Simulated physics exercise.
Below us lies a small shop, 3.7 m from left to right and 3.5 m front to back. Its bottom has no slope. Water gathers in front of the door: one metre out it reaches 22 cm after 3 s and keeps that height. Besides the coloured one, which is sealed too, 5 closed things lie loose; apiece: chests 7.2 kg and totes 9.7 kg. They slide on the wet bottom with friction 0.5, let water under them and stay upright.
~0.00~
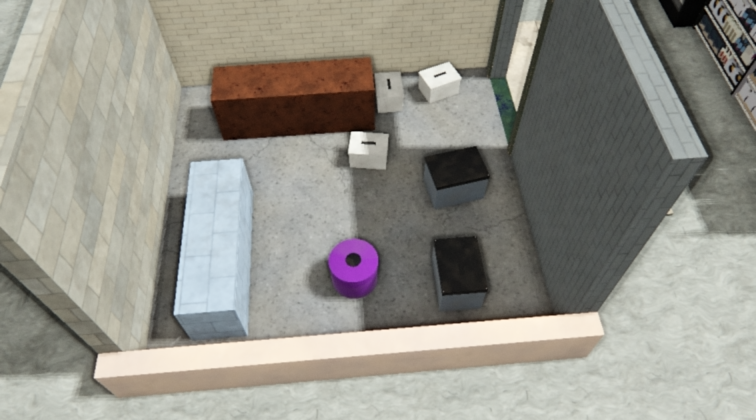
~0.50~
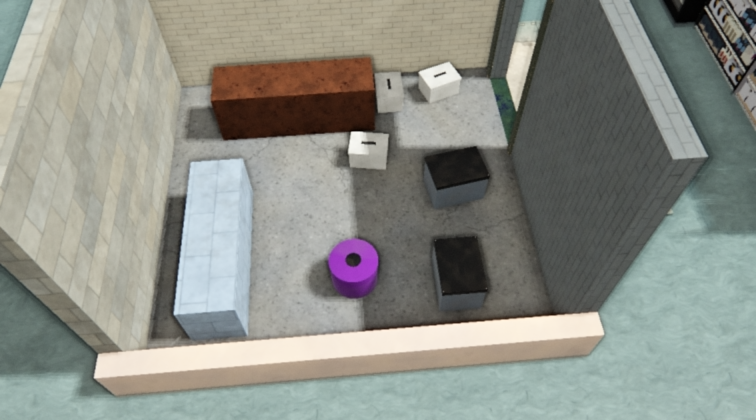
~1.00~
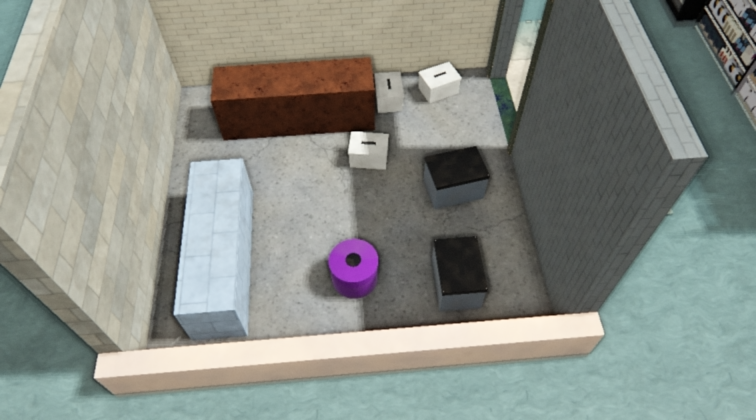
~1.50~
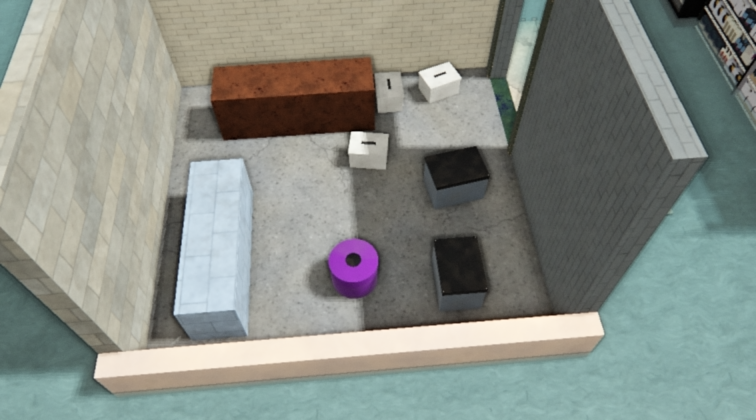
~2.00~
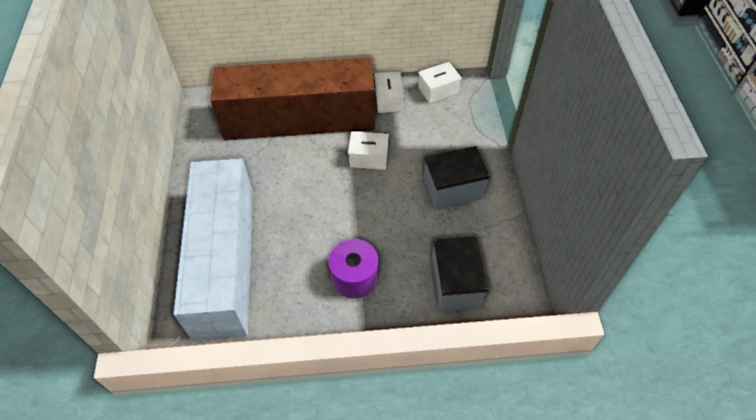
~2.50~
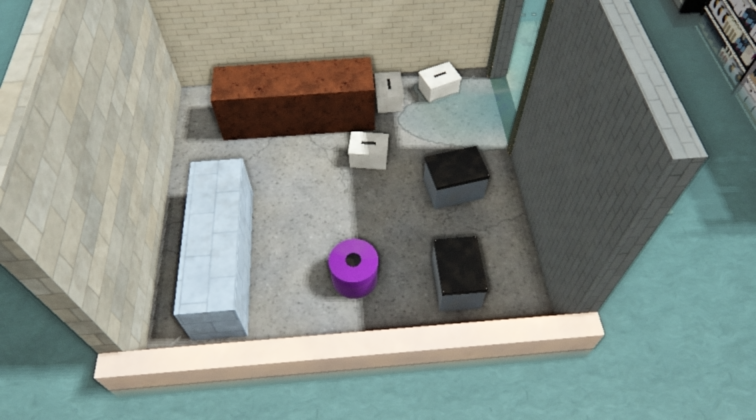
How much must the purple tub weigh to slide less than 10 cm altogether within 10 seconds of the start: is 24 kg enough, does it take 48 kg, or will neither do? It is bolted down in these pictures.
I expect that the lower weight is enough.
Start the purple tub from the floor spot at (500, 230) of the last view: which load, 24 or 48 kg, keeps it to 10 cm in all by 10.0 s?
Either load holds.
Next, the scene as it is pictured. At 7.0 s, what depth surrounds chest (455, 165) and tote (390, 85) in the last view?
Roughly 2 and 12 cm.
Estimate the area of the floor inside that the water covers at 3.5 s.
Some 2.5 m2.
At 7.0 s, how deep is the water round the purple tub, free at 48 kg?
Roughly 7 cm.
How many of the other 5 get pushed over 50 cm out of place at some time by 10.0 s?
4 of them.
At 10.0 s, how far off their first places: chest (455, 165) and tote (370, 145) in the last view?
In turn: 30 cm, 200 cm.
After 3.5 s the purple tub would be 0 cm from its start with 24 kg and 0 cm from its start with 48 kg; 0 cm of water round it then.
After 4.5 s the purple tub would be 0 cm from its start with 24 kg and 0 cm from its start with 48 kg; 3 cm of water round it then.
After 7.0 s the purple tub would be 0 cm from its start with 24 kg and 0 cm from its start with 48 kg; 7 cm of water round it then.
After 10.0 s the purple tub would be 0 cm from its start with 24 kg and 0 cm from its start with 48 kg; 11 cm of water round it then.
